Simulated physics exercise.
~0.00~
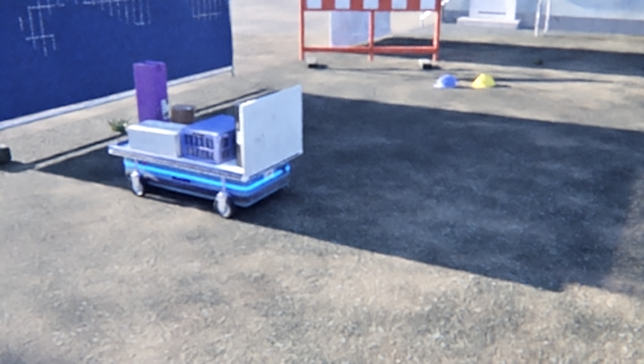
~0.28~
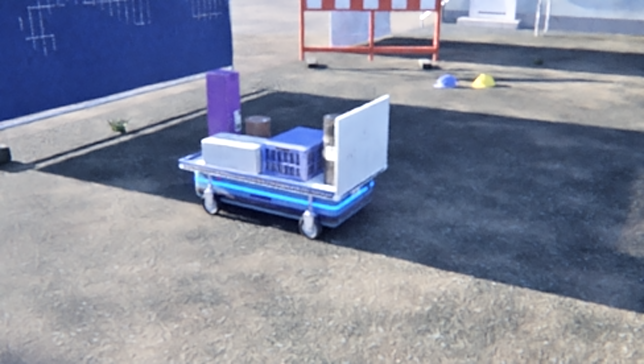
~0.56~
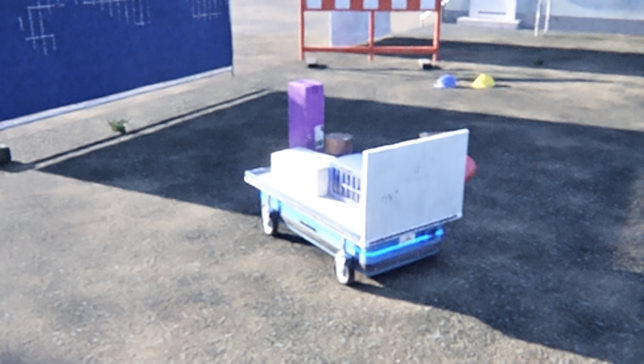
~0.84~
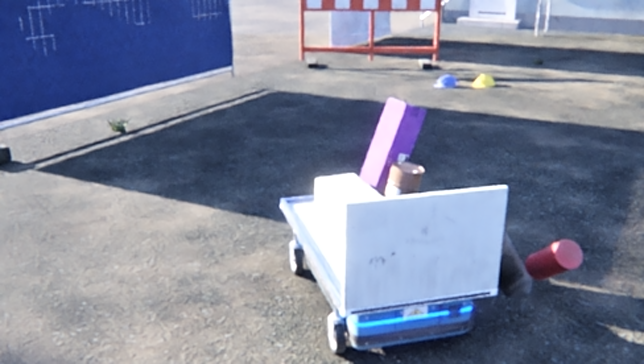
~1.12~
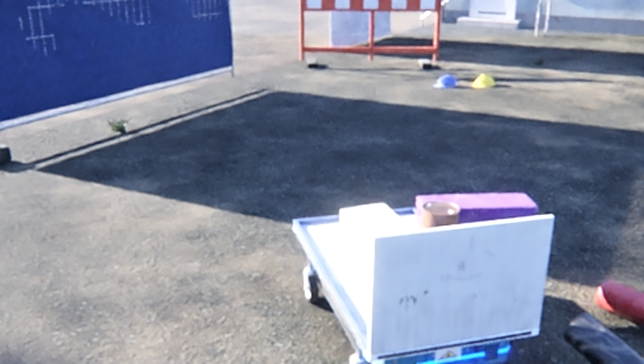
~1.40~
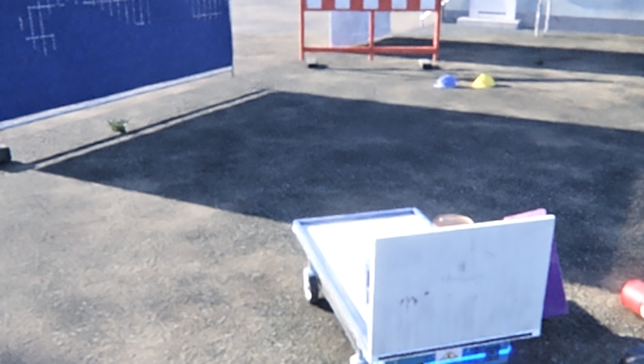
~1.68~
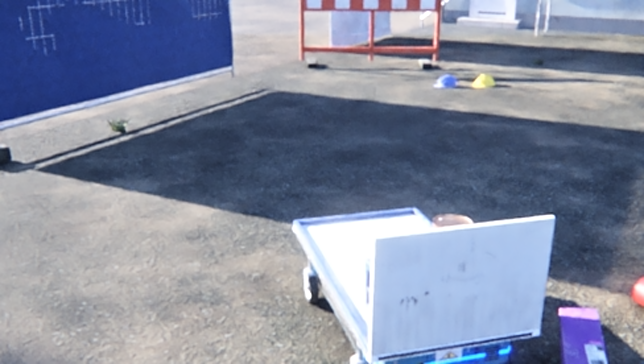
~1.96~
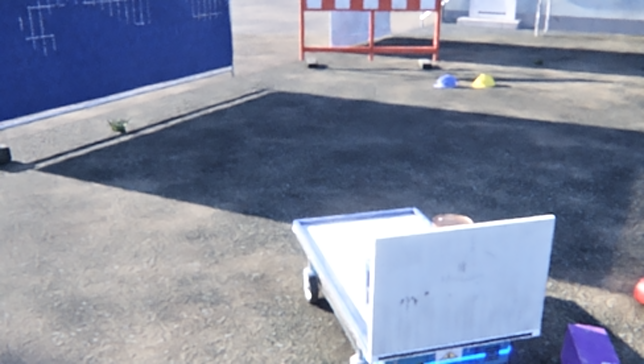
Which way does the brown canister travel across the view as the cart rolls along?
The brown canister moves to the right, riding along on the cart and coming nearer to the viewer.
